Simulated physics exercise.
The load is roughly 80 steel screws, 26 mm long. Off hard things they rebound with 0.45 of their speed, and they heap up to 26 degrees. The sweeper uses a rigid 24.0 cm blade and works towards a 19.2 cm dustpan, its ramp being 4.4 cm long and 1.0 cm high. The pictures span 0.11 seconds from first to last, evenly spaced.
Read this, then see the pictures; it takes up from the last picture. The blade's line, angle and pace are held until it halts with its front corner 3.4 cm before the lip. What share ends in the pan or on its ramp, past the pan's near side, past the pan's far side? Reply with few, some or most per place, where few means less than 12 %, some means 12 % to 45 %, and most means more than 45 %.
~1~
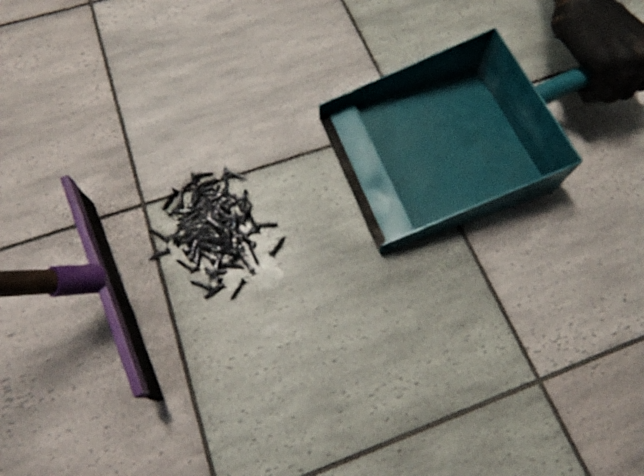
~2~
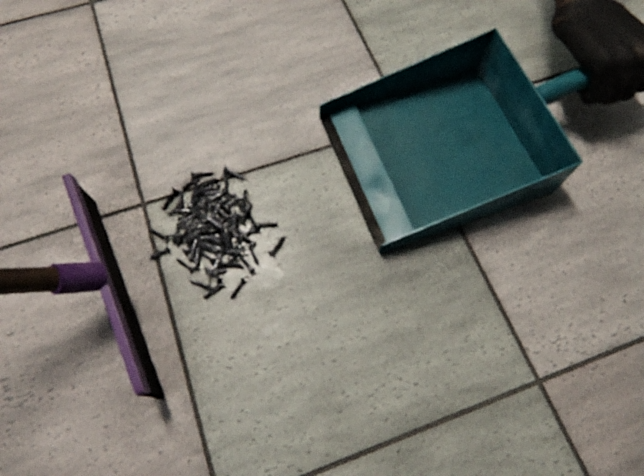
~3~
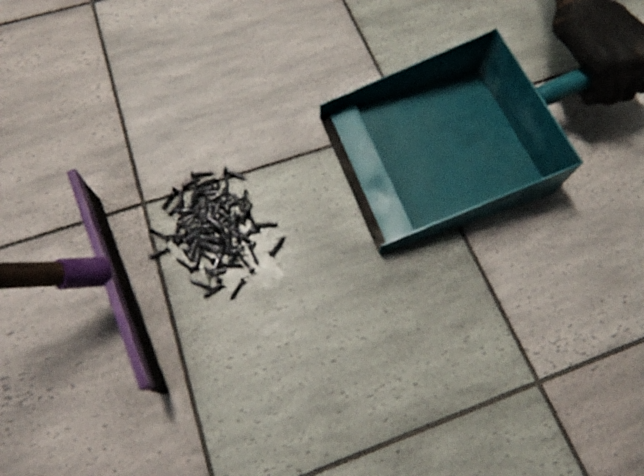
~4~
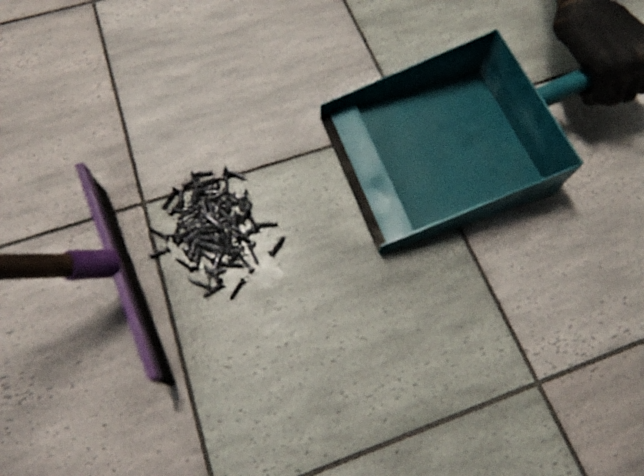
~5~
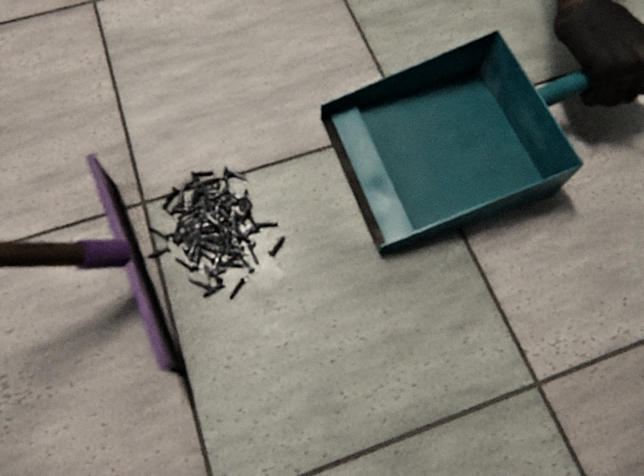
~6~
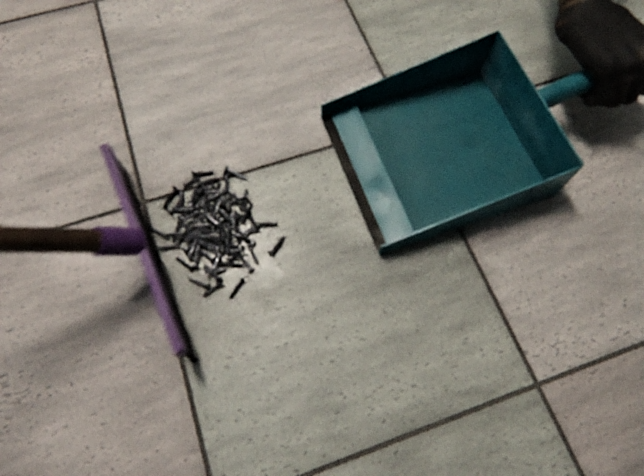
In the pan or on its ramp = some, past the pan's near side = few, past the pan's far side = some.
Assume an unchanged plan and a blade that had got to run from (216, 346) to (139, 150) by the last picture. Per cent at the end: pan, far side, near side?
Pan 60, far 5, near 0.
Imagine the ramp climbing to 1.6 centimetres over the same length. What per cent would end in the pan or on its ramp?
With that ramp, near 20 per cent.
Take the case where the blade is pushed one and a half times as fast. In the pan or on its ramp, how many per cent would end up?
About 50 per cent.
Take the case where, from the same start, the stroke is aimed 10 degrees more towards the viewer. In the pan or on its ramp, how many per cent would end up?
Under that change, roughly 40 in a hundred.
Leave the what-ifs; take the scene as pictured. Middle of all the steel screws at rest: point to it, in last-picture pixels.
Approximately (331, 151) in the last picture.
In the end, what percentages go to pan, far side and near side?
Final shares - pan: 25%, near side: 0%, far side: 20%.
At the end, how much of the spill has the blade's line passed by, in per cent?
Roughly 0 in a hundred.
Then, 0.15 s after the last picture, middle of the blade 13 cm from the lip; 0 % over the lip, far side 5 %, near side 0 %.
Then, 0.24 s after the last picture, middle of the blade 7 cm from the lip; 0 % over the lip, far side 10 %, near side 0 %.
Then, 0.47 s after the last picture, middle of the blade 5 cm from the lip; 25 % over the lip, far side 20 %, near side 0 %.
In the end, pan 25 %, near side 0 %, far side 20 %, in front of the lip or behind the blade 55 %.
